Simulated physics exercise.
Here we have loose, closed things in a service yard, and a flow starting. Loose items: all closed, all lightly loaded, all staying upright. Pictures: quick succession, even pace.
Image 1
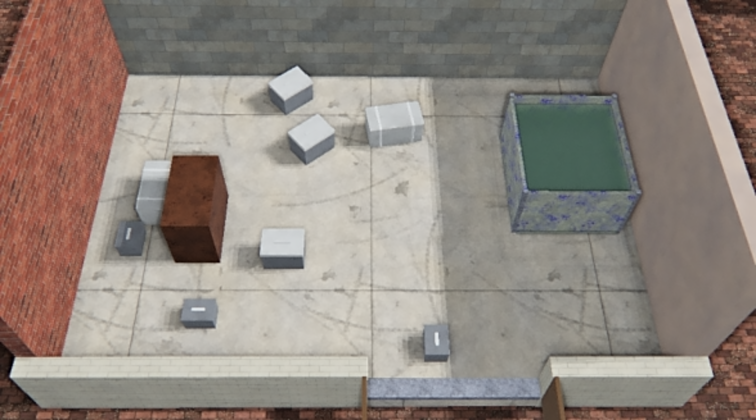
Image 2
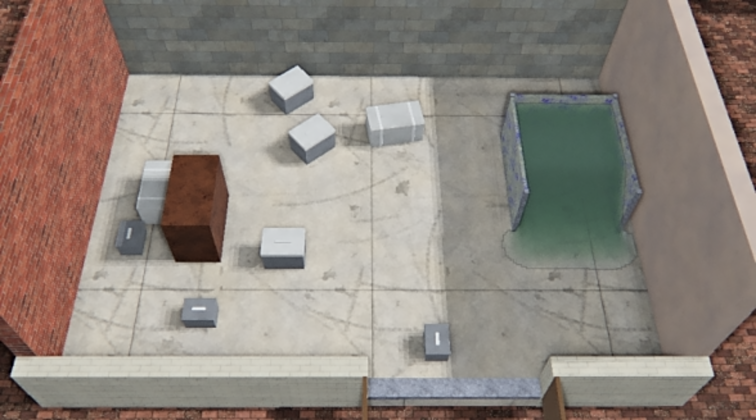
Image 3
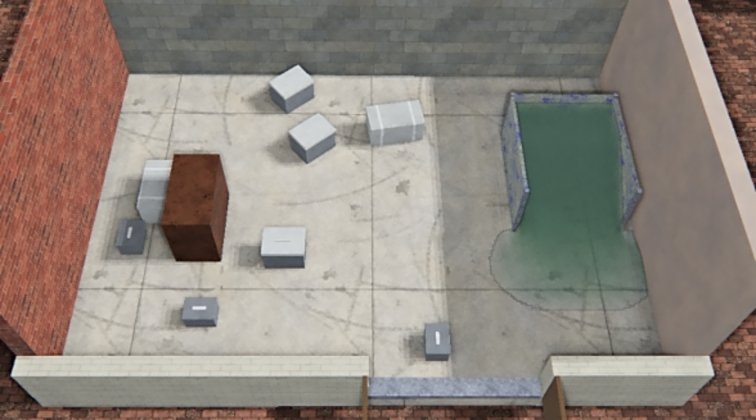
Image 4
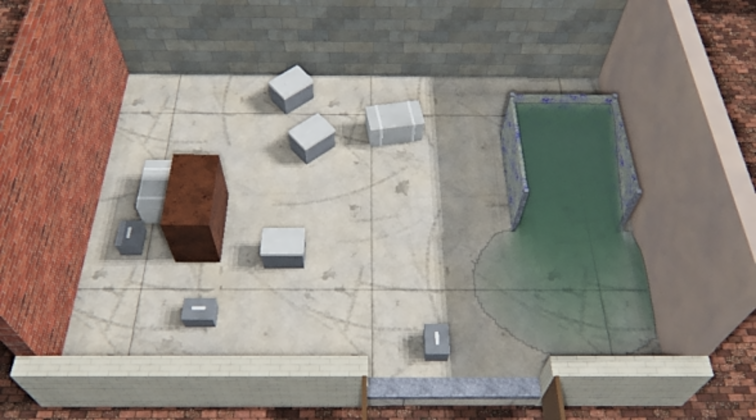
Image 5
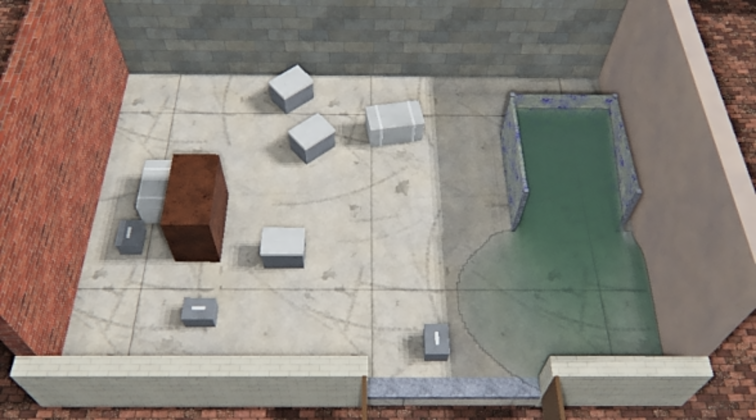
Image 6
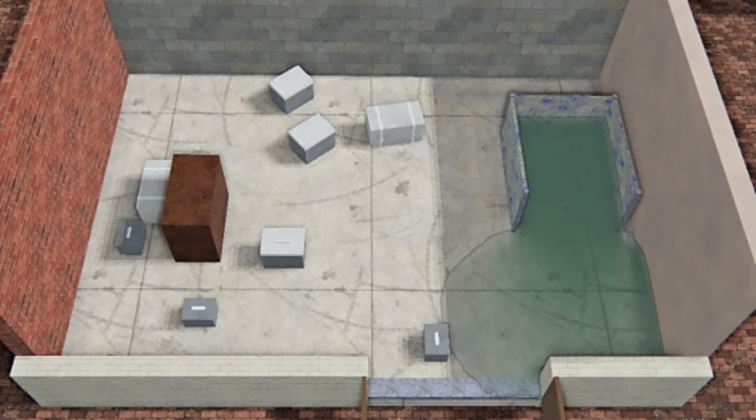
Green liquid pours from the open front of a tank and spreads across the yard floor.
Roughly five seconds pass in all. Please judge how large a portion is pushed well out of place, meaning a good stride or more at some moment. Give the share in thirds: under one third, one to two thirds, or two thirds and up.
Portion: One third through two thirds.
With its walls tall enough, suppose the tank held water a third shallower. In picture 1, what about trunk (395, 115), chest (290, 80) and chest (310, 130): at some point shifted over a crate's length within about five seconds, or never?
As listed: Not that far, no, never so far.
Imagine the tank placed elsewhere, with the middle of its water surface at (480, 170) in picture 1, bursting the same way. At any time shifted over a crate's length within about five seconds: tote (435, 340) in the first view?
Travelled that far.
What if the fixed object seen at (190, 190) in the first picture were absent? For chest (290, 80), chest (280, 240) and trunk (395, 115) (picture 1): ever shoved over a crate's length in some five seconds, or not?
Following the order you gave: Moved little if at all, got moved a good way, moved little if at all.
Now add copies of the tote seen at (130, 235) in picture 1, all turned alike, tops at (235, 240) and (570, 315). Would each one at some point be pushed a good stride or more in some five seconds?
First: Stays short of it; second: Covers that distance.
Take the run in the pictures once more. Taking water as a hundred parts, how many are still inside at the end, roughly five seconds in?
About 70 percent.
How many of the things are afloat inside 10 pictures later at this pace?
Well, I'd say 0.
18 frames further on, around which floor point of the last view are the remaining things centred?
Near (252, 192).
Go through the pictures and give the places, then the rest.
The first frame shows a tote at (198, 309) rests on the ground; a tote at (437, 339) rests on the ground; 0 of 8 have shifted.
The second frame shows a tote at (199, 309) rests on the ground; a tote at (437, 339) rests on the ground; 0 of 8 have shifted.
The third frame shows a tote at (199, 308), on the bottom; a tote at (438, 338), on the bottom; 0 of 8 have shifted.
The fourth frame shows a tote at (199, 309), on the bottom; a tote at (437, 339) rests on the ground; 0 of 8 have shifted.
The fifth frame shows a tote at (199, 308), on the bottom; a tote at (437, 339), on the bottom; 0 of 8 have shifted.
The sixth frame shows a tote at (199, 309), on the bottom; a tote at (437, 339), on the bottom; 0 of 8 have shifted.
A moment on, 0 of 8 are well off their spots; 0 afloat.
Next, 1 of 8 are well off their spots; 0 afloat.
Later, 1 of 8 are well off their spots; 0 afloat.
In the end, 3 of 8 are well off their spots, and 3 have been at some point; 2 afloat.
